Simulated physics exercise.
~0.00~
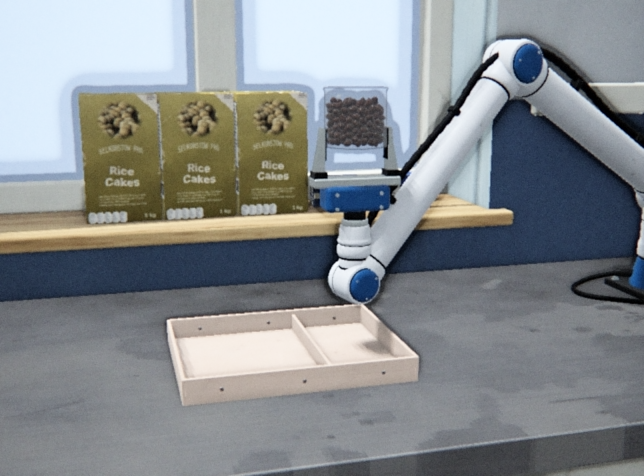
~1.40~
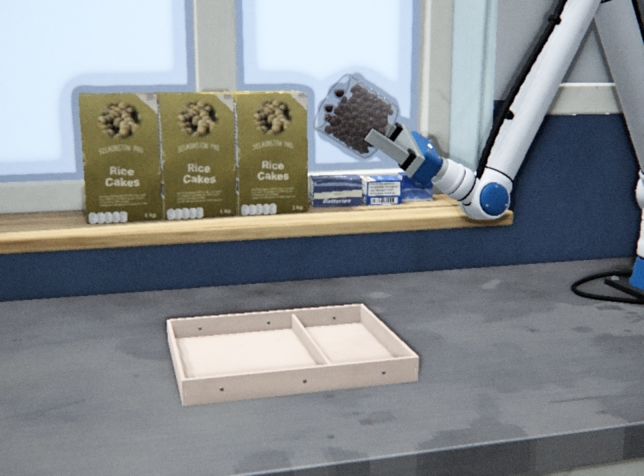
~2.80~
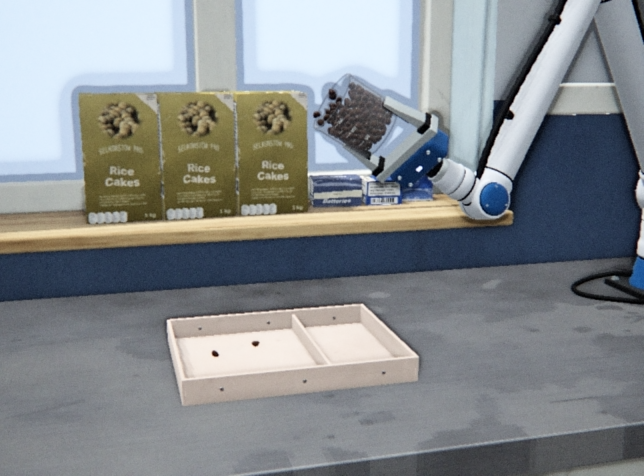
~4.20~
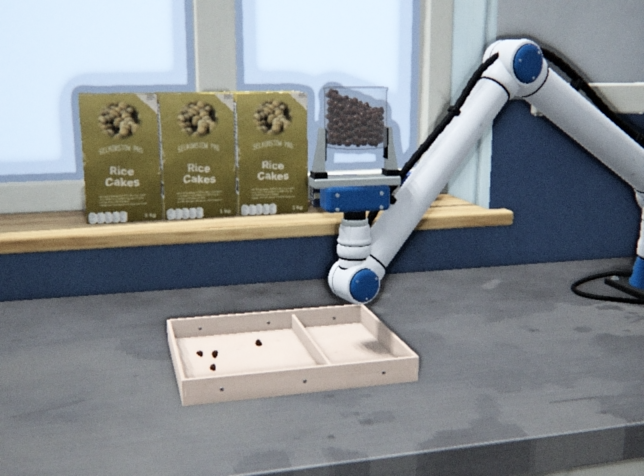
A white and blue robot arm grips a clear tumbler of dark dried beans above a grey table top, seen from the front and slightly above by a still camera. Below lies a pale, shallow tray split by a cross wall, while three green rice cake boxes stand on a wooden sill at the left, before a bright window. The arm shifts right and tips the tumbler leftward. While it stays tilted, a couple of beans land in the tray's left part. Finally the tumbler is upright again, still nearly full, with only five beans lying in that left part.
